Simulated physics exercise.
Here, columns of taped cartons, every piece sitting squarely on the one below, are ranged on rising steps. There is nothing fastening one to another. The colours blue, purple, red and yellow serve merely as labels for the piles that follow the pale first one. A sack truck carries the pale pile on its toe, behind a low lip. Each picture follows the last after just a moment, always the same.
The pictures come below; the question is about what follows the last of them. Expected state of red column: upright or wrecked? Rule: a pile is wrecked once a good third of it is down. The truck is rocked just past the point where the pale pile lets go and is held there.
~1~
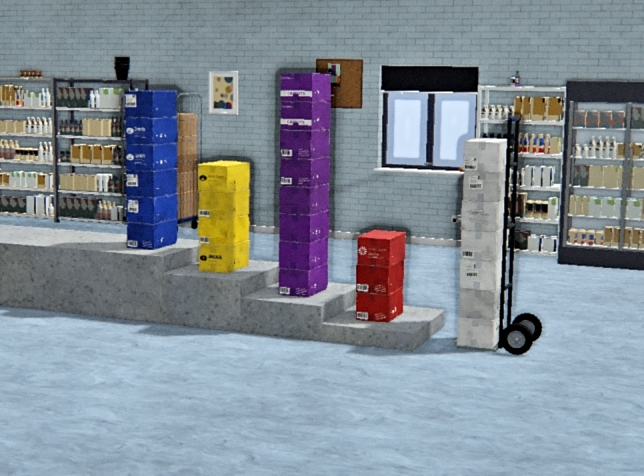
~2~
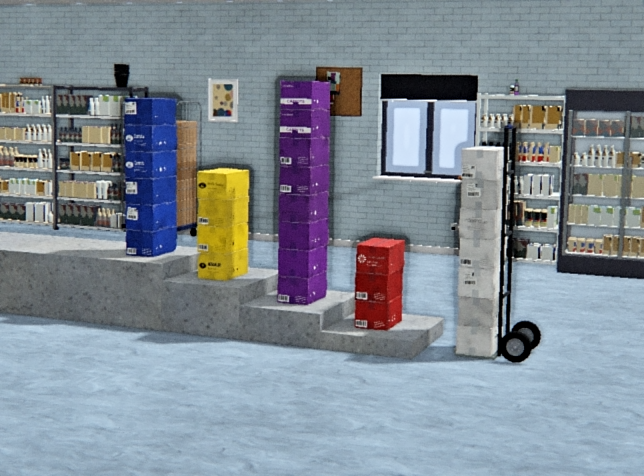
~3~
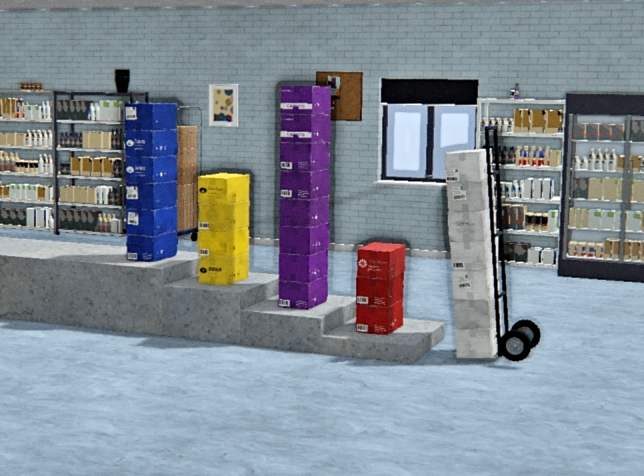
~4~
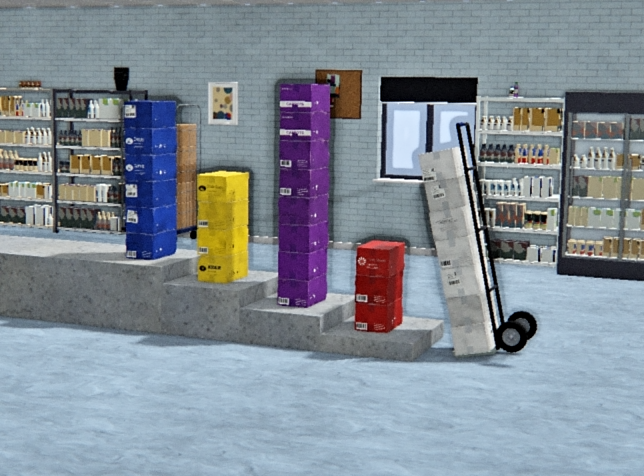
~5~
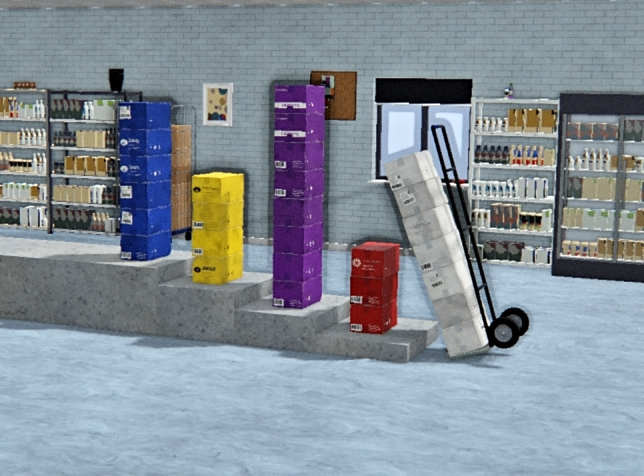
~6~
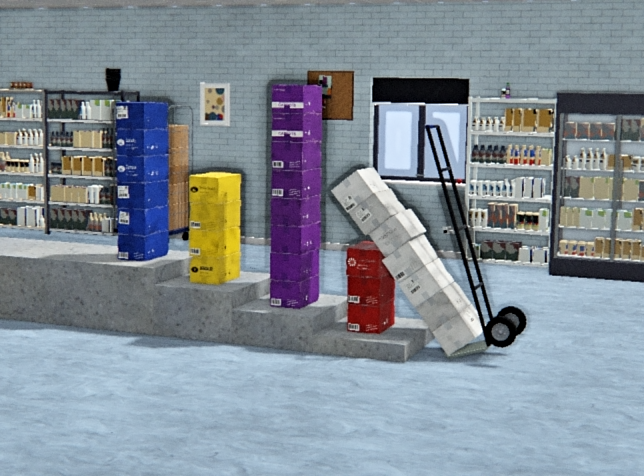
Upright.
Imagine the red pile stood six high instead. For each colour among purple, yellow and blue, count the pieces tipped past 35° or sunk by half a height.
Per pile, purple = 8, yellow = 4, blue = 5.
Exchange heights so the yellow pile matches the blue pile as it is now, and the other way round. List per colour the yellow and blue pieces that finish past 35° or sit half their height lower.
The counts are yellow 0, blue 0.
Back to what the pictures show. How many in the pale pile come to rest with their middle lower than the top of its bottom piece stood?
1.
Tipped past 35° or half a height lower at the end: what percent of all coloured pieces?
Some 0 per cent of them.
Soon after the last picture, 7 of the pale pile down; none of the 3 red cartons down (0 of 21 in all colours); top red carton shifted a little.
A little later, 7 of the pale pile down; none of the 3 red cartons down (0 of 21 in all colours); top red carton shifted half its height.
At rest, 7 of the pale pile down; none of the 3 red cartons down (0 of 21 in all colours); top red carton leaning barely; top purple carton unmoved. As the last picture would show them, middles, top red carton near (352, 258), top purple carton near (296, 99).
